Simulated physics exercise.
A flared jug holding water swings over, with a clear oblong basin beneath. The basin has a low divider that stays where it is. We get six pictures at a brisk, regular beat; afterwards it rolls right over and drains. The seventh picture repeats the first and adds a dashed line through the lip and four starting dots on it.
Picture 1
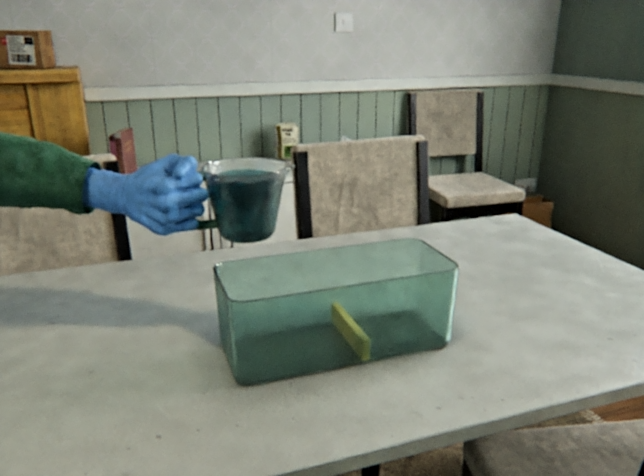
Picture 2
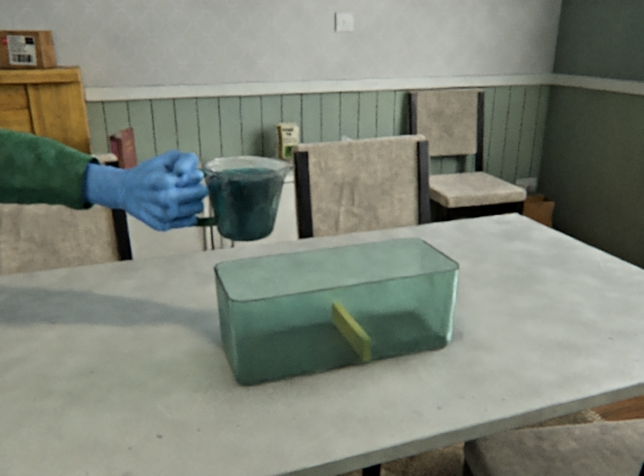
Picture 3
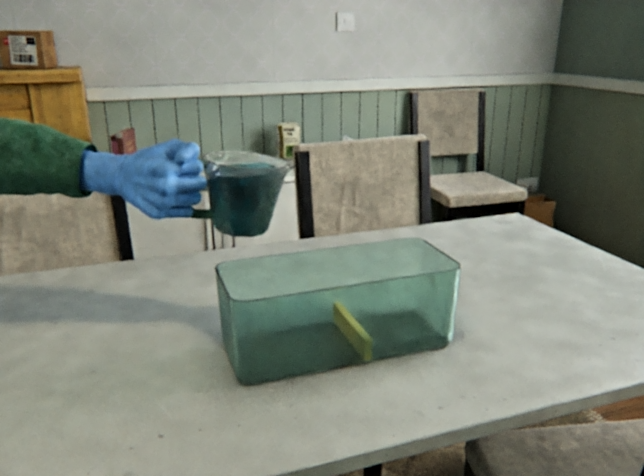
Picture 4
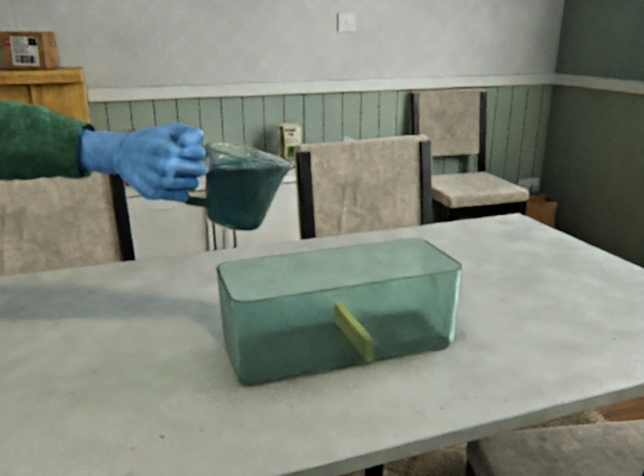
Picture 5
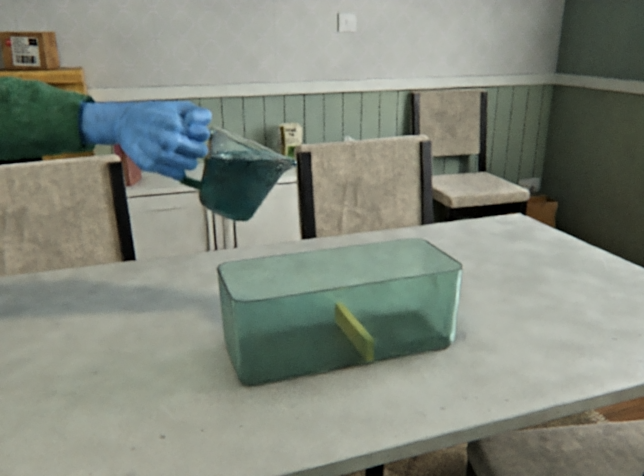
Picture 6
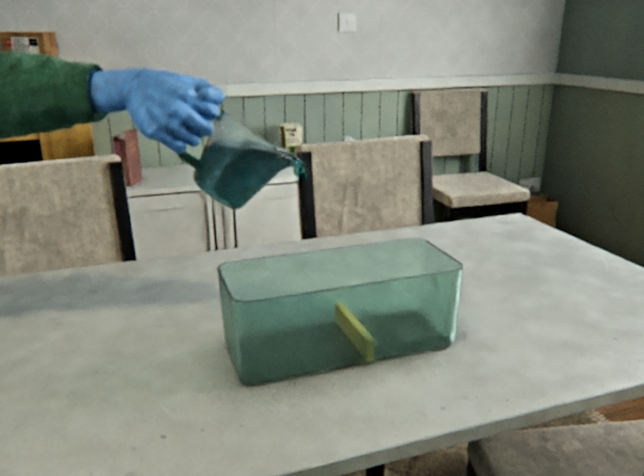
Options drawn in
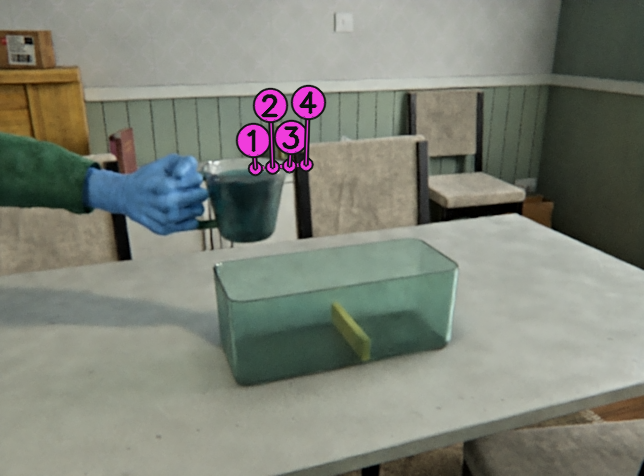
A blue-gloved hand tilting a flared jug of dark water rightward above a clear oblong basin until water crosses the lip.
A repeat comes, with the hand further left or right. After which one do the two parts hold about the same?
It is 2.
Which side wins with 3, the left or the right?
The right side.
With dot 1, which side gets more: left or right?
More ends on the left.
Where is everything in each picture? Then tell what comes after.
Upright, lip at (293, 165); basin from (234, 383) to (448, 342); top of the wall at (349, 319); nothing has left yet, in the first picture.
Upright, lip at (293, 165); nothing has left yet, in the second picture.
Tipped about 7°, lip at (294, 165); nothing has left yet, in the third picture.
Tipped about 15°, lip at (295, 165); nothing has left yet, in the fourth picture.
Tipped about 26°, lip at (295, 165); water is over the lip, down to (295, 165), in the fifth picture.
Tipped about 38°, lip at (295, 165); water is over the lip, down to (300, 177), in the sixth picture.
On the marked copy, 1 at (255, 168); 2 at (272, 167); 3 at (289, 165); 4 at (306, 164).
With 1, about 87 % ends left of the wall and 10 % right of it; 3 % is lost outside.
With 2, about 44 % ends left of the wall and 54 % right of it.
With 3, about 18 % ends left of the wall and 80 % right of it; 3 % is lost outside.
With 4, about 11 % ends left of the wall and 87 % right of it.
